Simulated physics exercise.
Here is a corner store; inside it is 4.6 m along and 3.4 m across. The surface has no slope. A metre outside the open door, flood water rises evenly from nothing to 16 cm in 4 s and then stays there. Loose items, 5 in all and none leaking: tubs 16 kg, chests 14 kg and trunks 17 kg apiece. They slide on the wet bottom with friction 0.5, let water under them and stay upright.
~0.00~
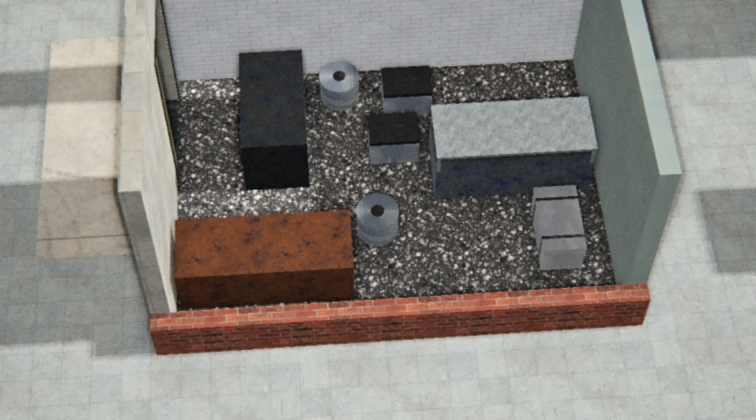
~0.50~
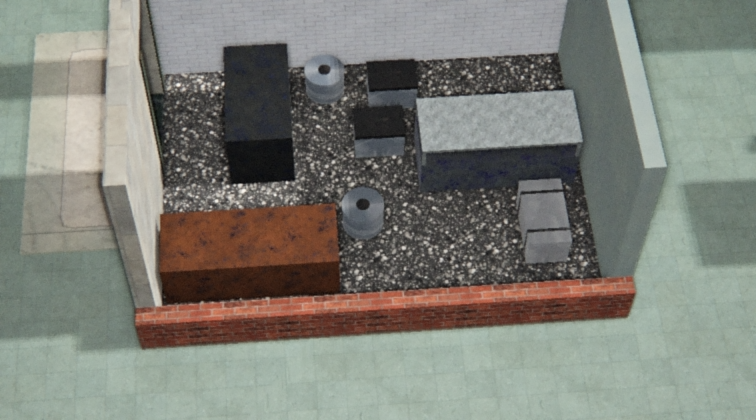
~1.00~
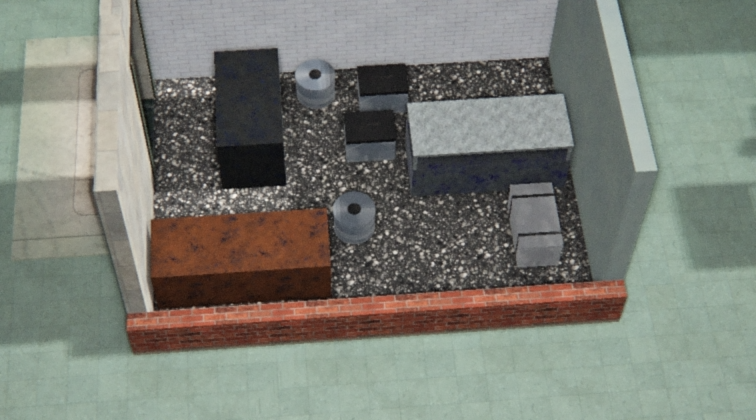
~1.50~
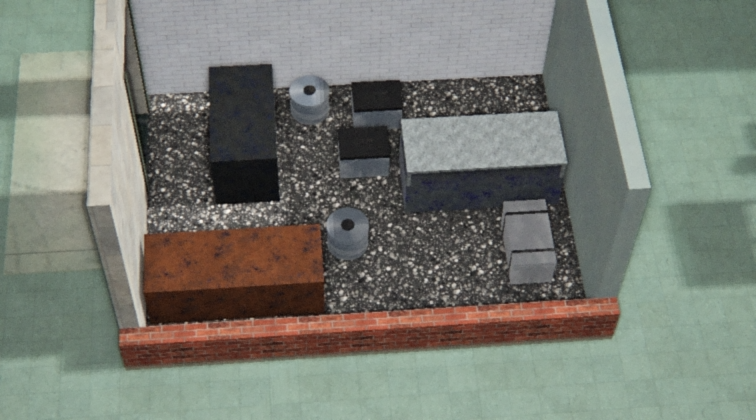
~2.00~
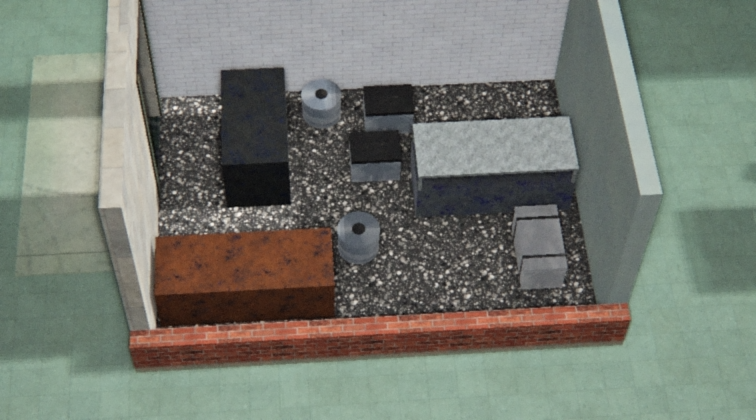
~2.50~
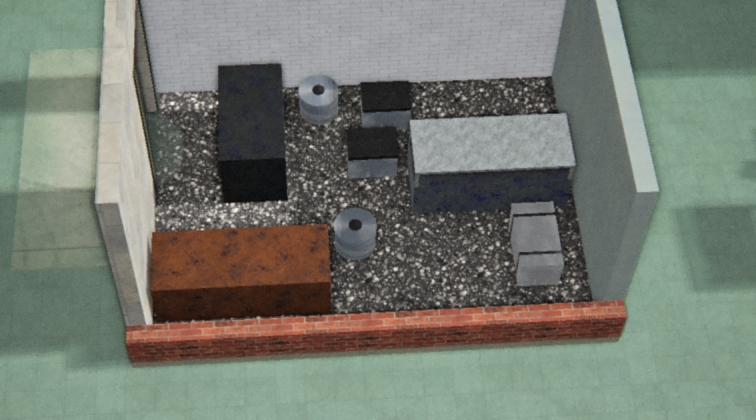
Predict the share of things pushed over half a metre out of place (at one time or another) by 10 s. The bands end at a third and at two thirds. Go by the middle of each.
That comes to under a third.
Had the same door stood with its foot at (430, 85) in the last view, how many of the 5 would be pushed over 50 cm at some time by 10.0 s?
Then 2.
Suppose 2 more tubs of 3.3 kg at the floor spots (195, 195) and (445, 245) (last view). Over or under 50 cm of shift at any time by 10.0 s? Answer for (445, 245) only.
Answer: Under.
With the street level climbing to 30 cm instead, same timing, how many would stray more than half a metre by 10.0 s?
In that case 4 of them.
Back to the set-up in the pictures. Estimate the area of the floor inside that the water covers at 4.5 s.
Roughly 2.0 m2.
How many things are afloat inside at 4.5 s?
At that moment 0.
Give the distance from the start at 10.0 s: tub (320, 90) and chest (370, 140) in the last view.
In turn: 0 cm, 10 cm.
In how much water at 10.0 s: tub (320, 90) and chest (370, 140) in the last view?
Roughly 7 and 5 cm.
After 3.5 s 0 of 5 are over 50 cm from their spots; 0 afloat.
After 4.5 s 0 of 5 are over 50 cm from their spots; 0 afloat.
After 7.0 s 0 of 5 are over 50 cm from their spots; 0 afloat.
After 10.0 s 0 of 5 are over 50 cm from their spots, and 0 have been at some point; 0 afloat.
